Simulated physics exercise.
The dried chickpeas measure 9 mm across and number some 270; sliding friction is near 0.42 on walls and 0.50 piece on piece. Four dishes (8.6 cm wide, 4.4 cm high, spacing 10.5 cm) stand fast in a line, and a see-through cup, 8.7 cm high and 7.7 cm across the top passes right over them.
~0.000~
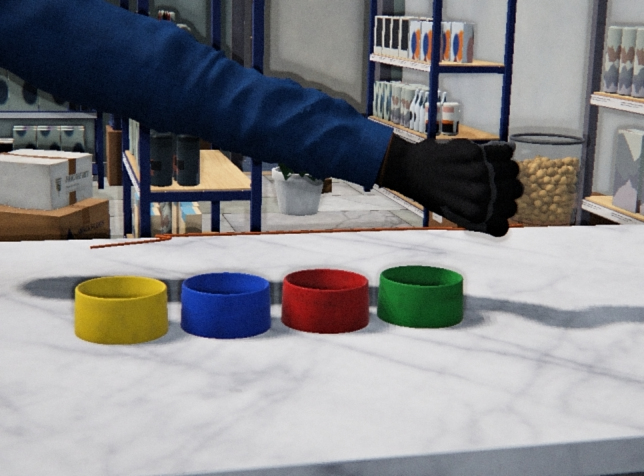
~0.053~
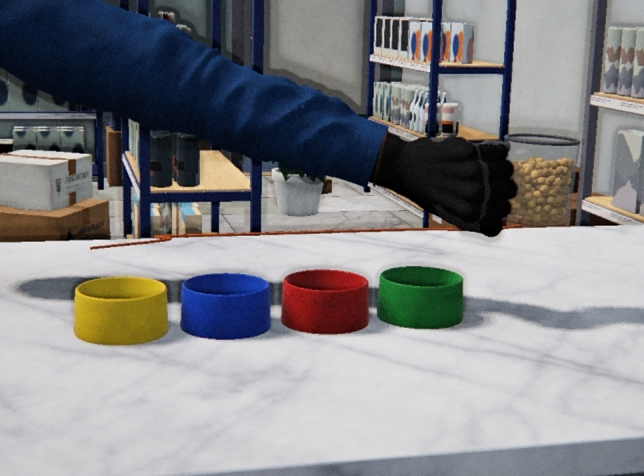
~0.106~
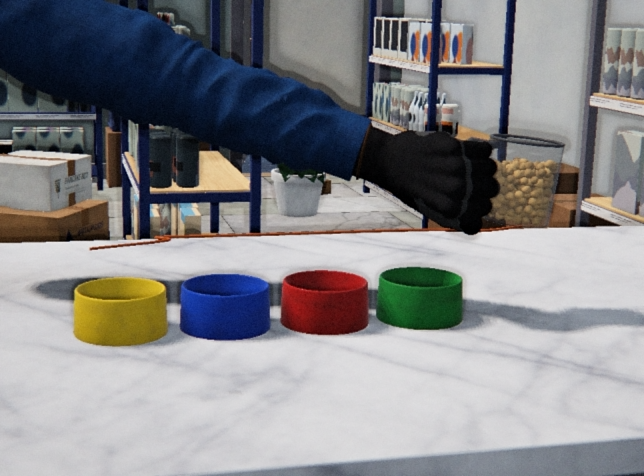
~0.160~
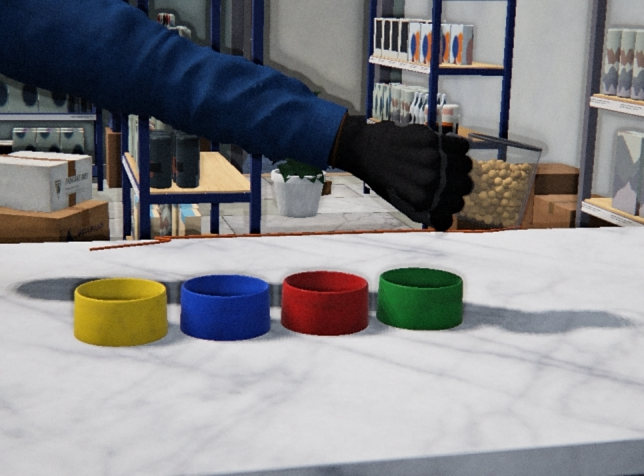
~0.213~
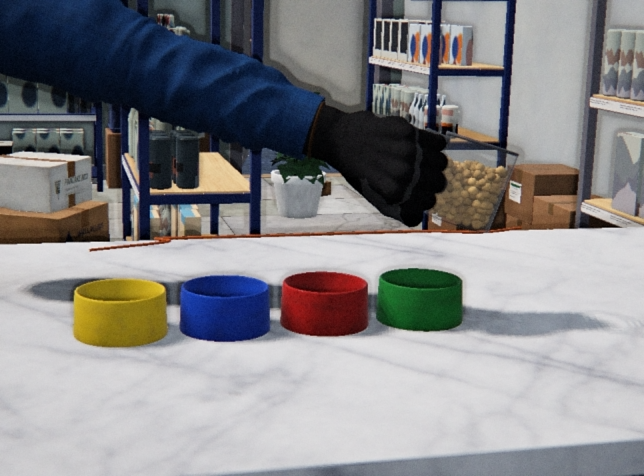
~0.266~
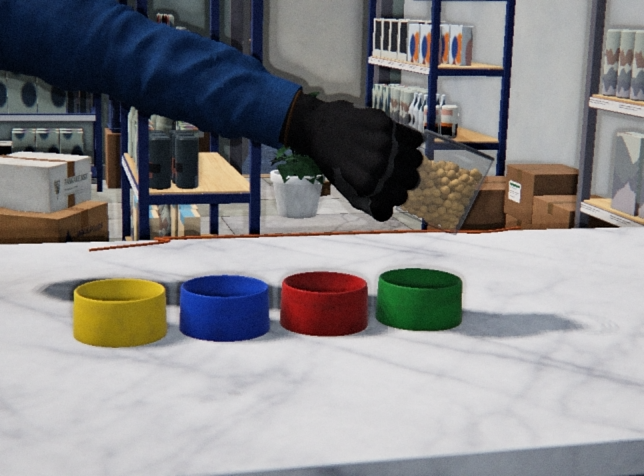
At the start, a black-gloved hand holds a clear cup of dried chickpeas upright behind and to the right of four dishes, yellow, blue, red and green, lined up on a marble counter. The hand then moves left, gradually tilting the cup, until the glove is behind the green dish.
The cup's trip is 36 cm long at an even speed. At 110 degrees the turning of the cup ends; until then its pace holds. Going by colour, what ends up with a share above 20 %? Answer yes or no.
Red: No, blue: Yes, green: No, yellow: No, counter: Yes.
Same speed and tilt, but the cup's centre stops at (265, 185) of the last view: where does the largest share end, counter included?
Most goes to: Red.
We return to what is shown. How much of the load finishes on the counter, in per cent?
Some 60 per cent.
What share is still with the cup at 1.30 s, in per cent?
Roughly 50 per cent.
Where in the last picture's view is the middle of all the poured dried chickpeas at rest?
Near (269, 317).
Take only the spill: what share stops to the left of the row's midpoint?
Some 40 per cent.
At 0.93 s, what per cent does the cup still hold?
Roughly 100 per cent.
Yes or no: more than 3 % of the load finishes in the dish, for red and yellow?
Red yes, yellow no.
Then, at 0.66 s, tilt 64 degrees; cup holds 100 %.
After 0.93 s, tilt 93 degrees; cup holds 100 %.
After 1.30 s, tilt 110 degrees; cup holds 50 %, red 5 %, blue 15 %.
In the end, at 2.5 s, red 10 %, blue 35 %, green 0 %, yellow 0 %, counter 60 %.
